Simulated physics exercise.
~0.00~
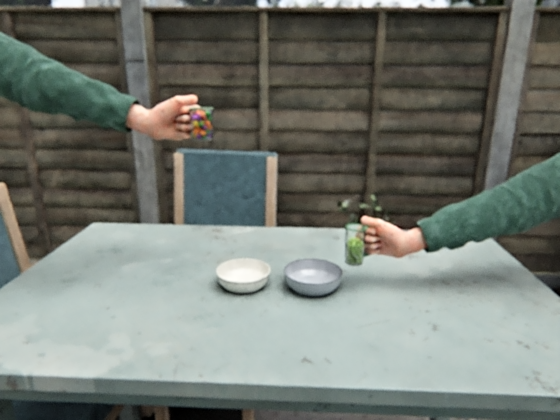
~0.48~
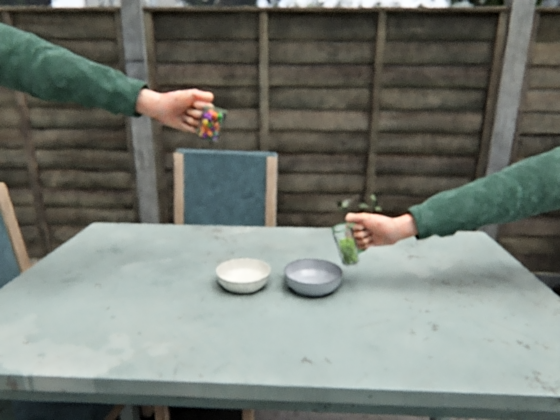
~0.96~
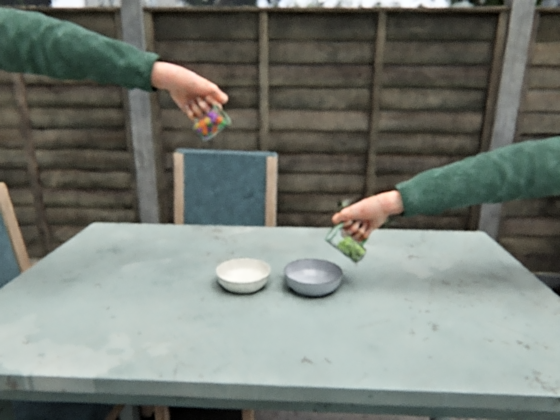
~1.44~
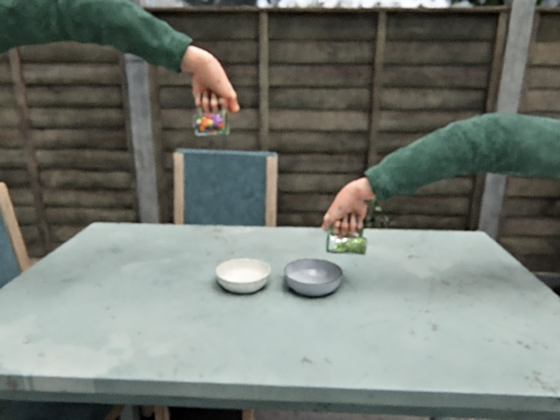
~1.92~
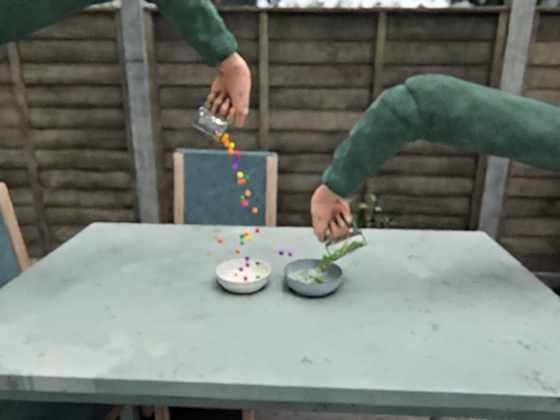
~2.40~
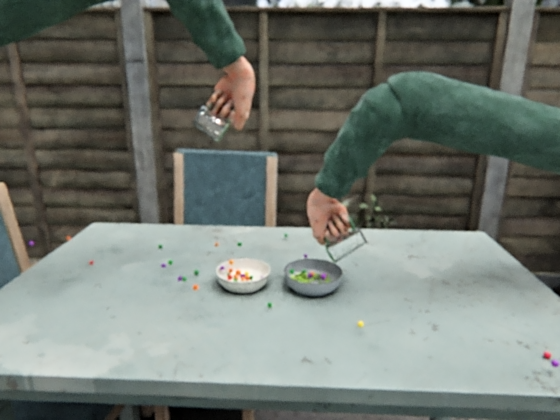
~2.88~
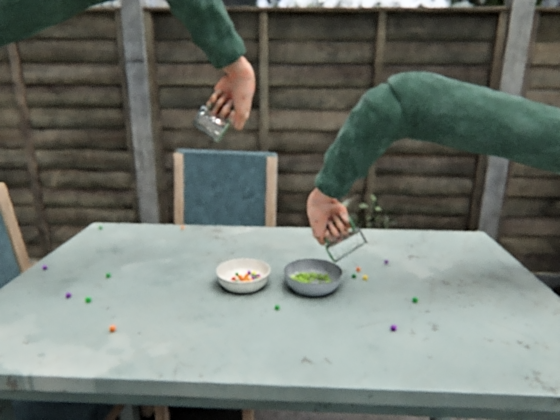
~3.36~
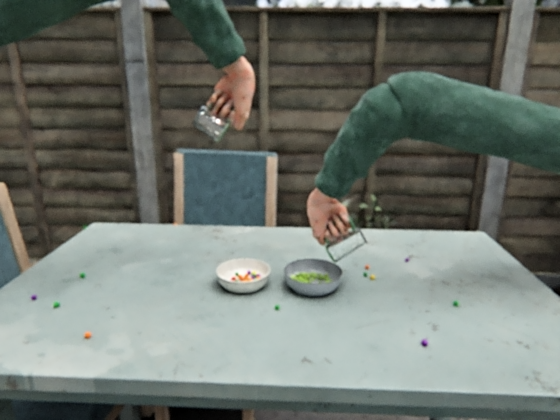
Two green-sleeved hands hold clear cups over a pale grey-green table, seen by a still camera facing a wooden fence and a blue chair. The left cup, held high above a white dish, contains multicoloured beads, while the right one, held lower near a grey dish, contains green pieces. Both cups tilt onto their sides, then pour as they tip further. The colourful beads fall in a long stream and many bounce and scatter across the table, while the green pieces drop into the grey dish. Finally, the white dish keeps about half its beads, and the grey one holds all the green pieces.
